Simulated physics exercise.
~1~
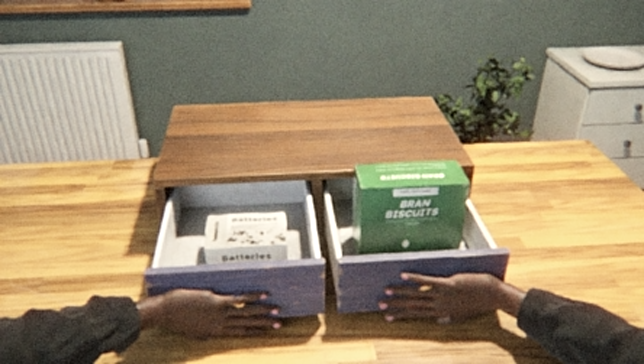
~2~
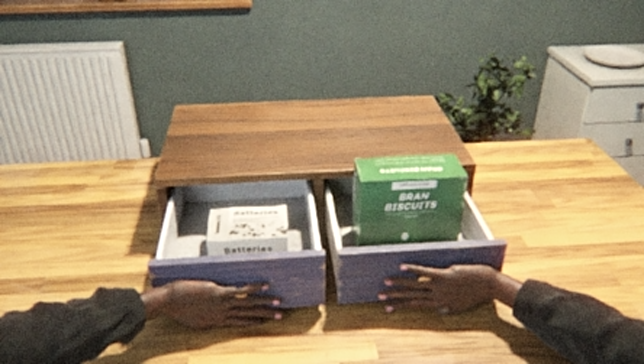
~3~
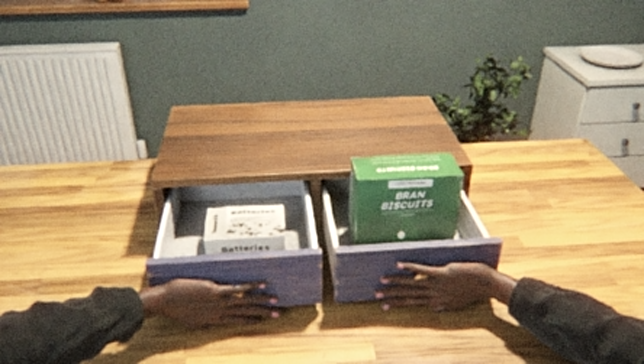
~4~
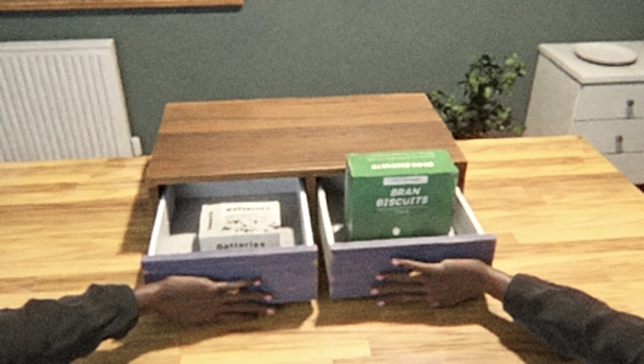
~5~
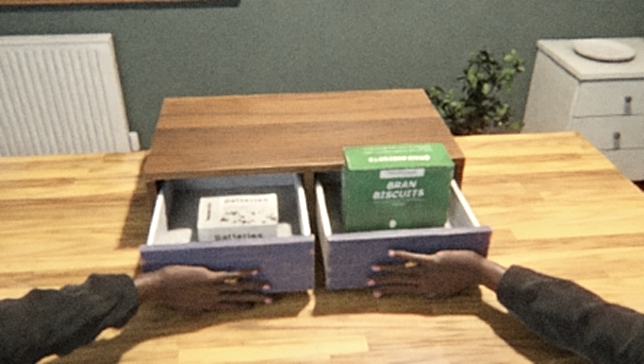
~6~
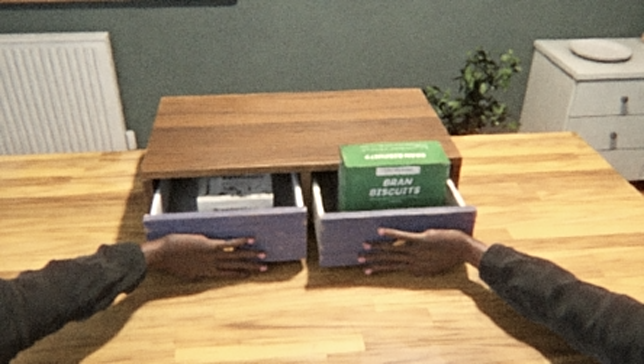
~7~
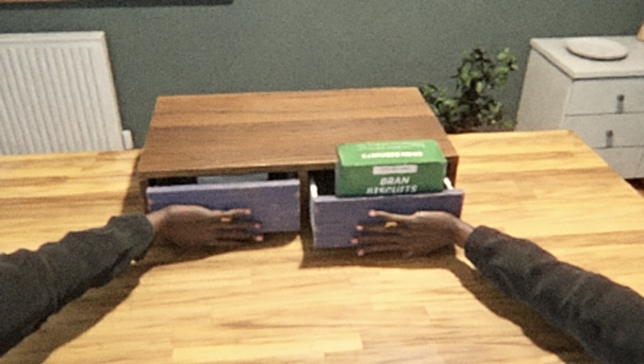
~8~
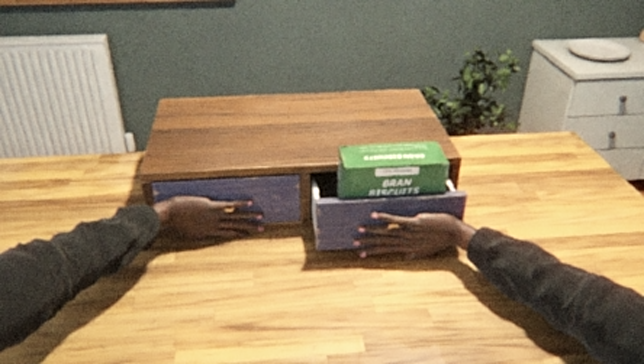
On a wooden table in a room with a green wall, a small brown chest stands with its two blue-fronted drawers pulled out. The left one holds white boxes labelled as batteries, and the right one holds a taller green box of bran biscuits. A hand rests against each drawer front, and after a pause both hands push the drawers inward together. The white boxes slip out of sight as the left drawer shuts flush. The right drawer stops partway, still ajar, with the green box standing up above its front and the hands still in place.
